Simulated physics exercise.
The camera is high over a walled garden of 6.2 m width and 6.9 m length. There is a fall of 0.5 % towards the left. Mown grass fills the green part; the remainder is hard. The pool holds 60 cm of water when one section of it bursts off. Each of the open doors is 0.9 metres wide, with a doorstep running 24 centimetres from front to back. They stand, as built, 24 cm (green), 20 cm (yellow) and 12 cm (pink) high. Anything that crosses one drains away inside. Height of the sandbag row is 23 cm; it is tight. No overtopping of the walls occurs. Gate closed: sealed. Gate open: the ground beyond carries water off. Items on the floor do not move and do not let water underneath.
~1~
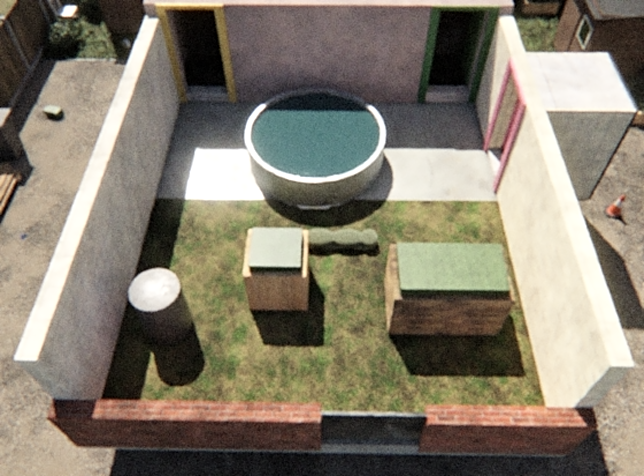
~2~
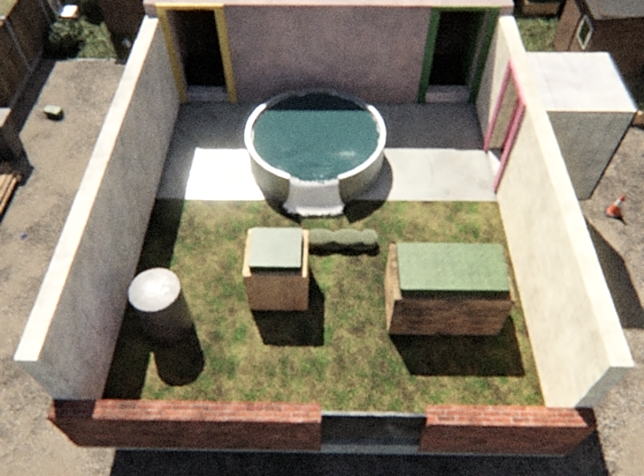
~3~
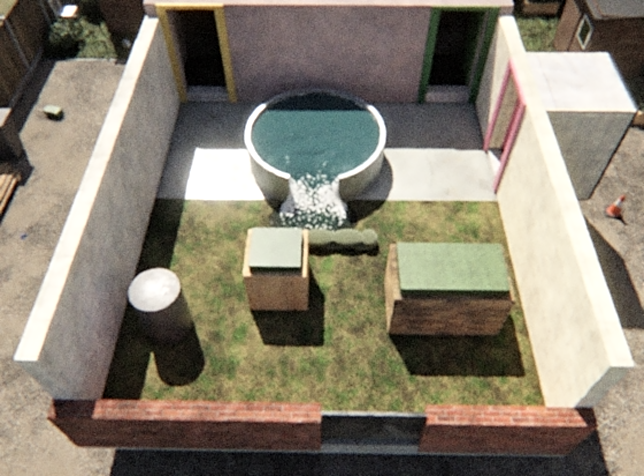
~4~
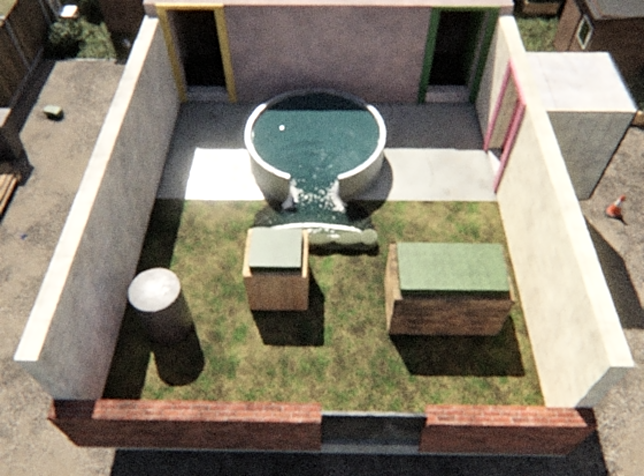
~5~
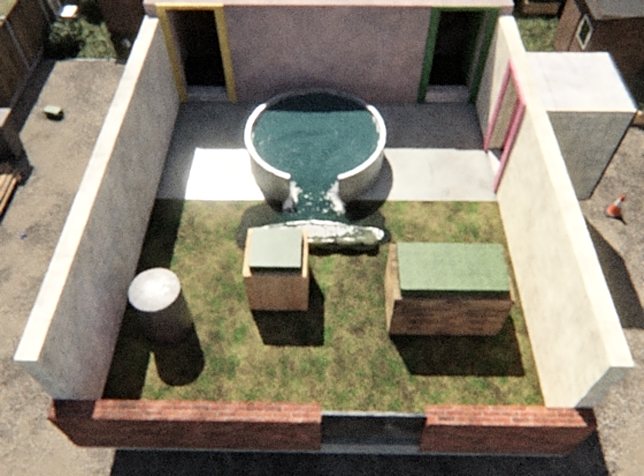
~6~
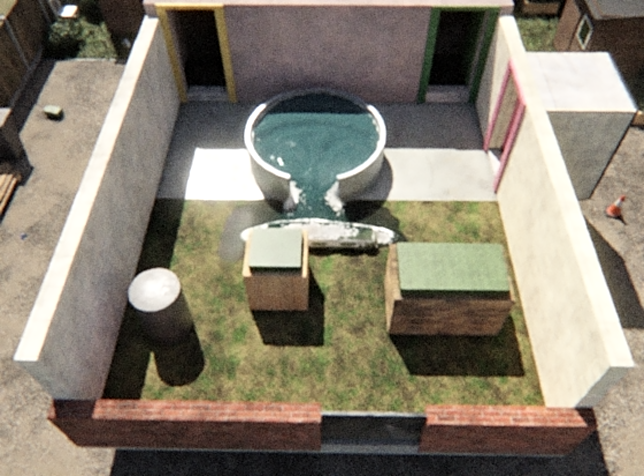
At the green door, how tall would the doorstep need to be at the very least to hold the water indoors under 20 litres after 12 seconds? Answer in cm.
The doorstep would need roughly 7.5 cm.
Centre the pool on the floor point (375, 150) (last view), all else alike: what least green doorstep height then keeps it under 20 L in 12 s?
A height near 10.0 cm.
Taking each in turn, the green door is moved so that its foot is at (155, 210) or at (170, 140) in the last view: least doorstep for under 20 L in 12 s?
About 8.5 cm, then about 6.5 cm.
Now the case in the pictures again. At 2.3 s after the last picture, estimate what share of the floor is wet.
Near 55 per cent of the open floor.
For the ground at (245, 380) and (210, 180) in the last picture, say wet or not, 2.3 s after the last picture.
Untouched; soaked.
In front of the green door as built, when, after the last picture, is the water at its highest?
At roughly 6.0 s.
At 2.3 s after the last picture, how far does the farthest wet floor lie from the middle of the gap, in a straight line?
Roughly 3.8 metres.
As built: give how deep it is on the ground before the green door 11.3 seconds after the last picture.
Some 9.0 centimetres.
Then, 0.7 s after the last picture water covers 20 % of the floor, deepest (44 cm) near (313, 230); it has not reached the green door.
Then, 2.3 s after the last picture water covers 55 % of the floor, deepest (32 cm) near (313, 230); it has not reached the green door.
Then, 11.3 s after the last picture water covers 95 % of the floor, deepest (10 cm) near (303, 230); 9 cm at the green door, 0 litres in over its 24 cm doorstep.
At the green door as built, the water peaked near 11 cm, 5.9 s after the last picture.
With a doorstep of 6.5 cm, 37 litres would have come in within the 12 s; with 8.5 cm, 10 litres. So under 20 litres takes about 7.5 cm.
